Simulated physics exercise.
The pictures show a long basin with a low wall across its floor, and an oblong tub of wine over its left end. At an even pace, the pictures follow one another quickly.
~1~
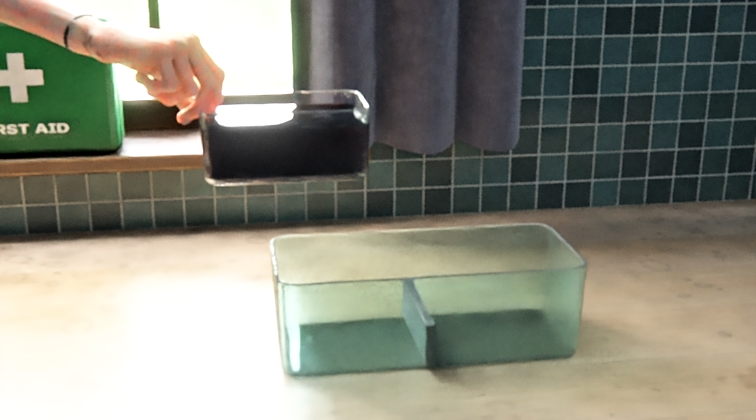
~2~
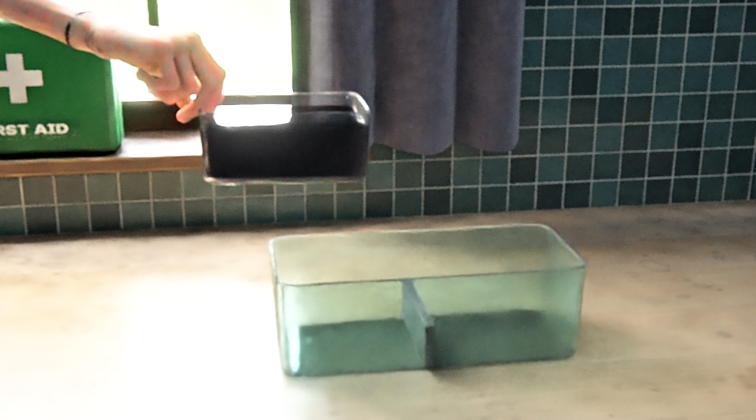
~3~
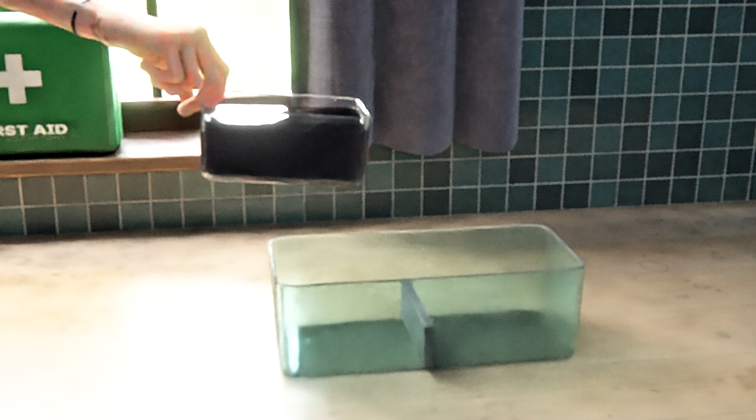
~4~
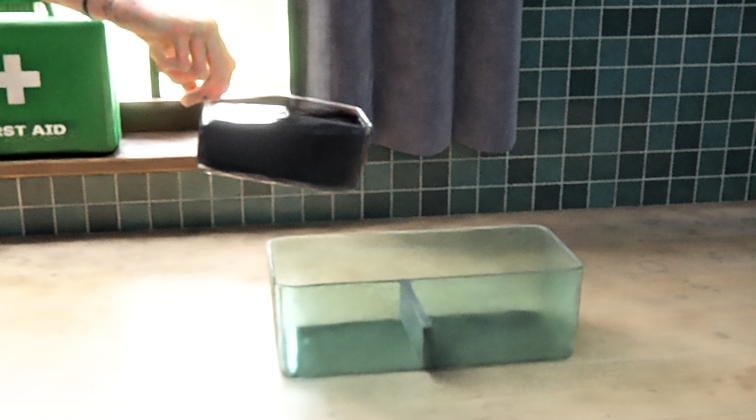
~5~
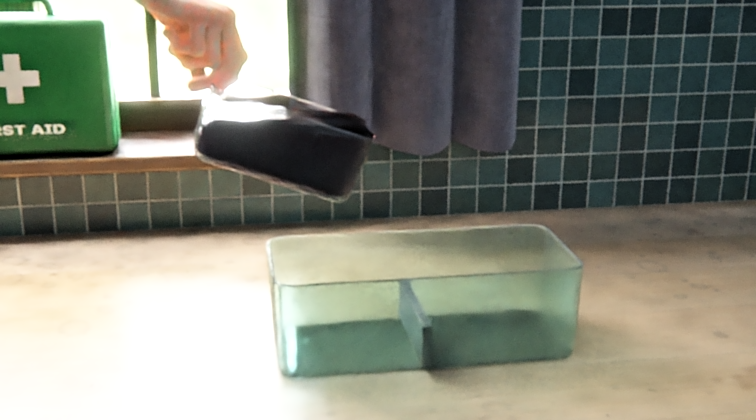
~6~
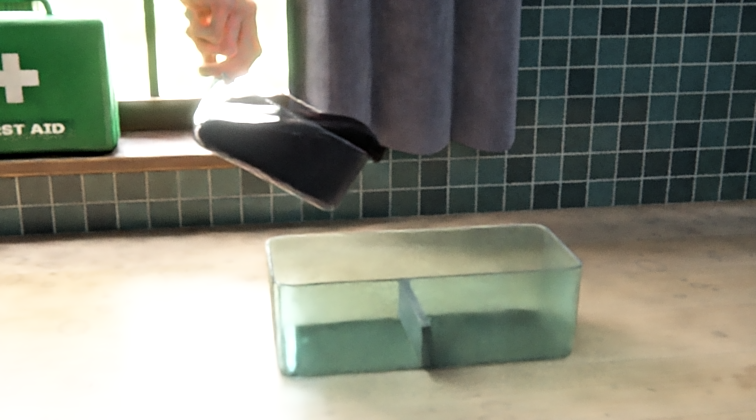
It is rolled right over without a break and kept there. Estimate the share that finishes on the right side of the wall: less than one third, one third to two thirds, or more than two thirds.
The right side ends up with one third to two thirds.
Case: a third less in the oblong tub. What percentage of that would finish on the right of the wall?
I'd reckon close to 25 %.
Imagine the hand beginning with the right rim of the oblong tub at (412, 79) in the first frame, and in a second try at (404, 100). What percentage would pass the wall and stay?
It comes to 70 % the first time and 70 % the second.
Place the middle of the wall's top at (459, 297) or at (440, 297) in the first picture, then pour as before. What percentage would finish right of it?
It works out to around 5 per cent for the first and around 20 per cent for the second.
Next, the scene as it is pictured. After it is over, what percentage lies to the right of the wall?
I'd put it at about 50 per cent.
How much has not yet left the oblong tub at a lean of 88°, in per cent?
20 %.
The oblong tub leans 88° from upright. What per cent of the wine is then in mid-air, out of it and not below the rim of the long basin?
Around 40 %.
A moment on, the tilt is 88° and 18 per cent is still to pour, 7 is left of the wall and 33 right of it.
Next, the tilt is 104° and 4 per cent is still to pour, 39 is left of the wall and 46 right of it.
Then the tilt is 104° and 0 per cent is still to pour, 43 is left of the wall and 48 right of it.
Later the tilt is 104° and 0 per cent is still to pour, 44 is left of the wall and 48 right of it.
At rest 44 per cent lies left of the wall, 48 right of it and 7 outside.
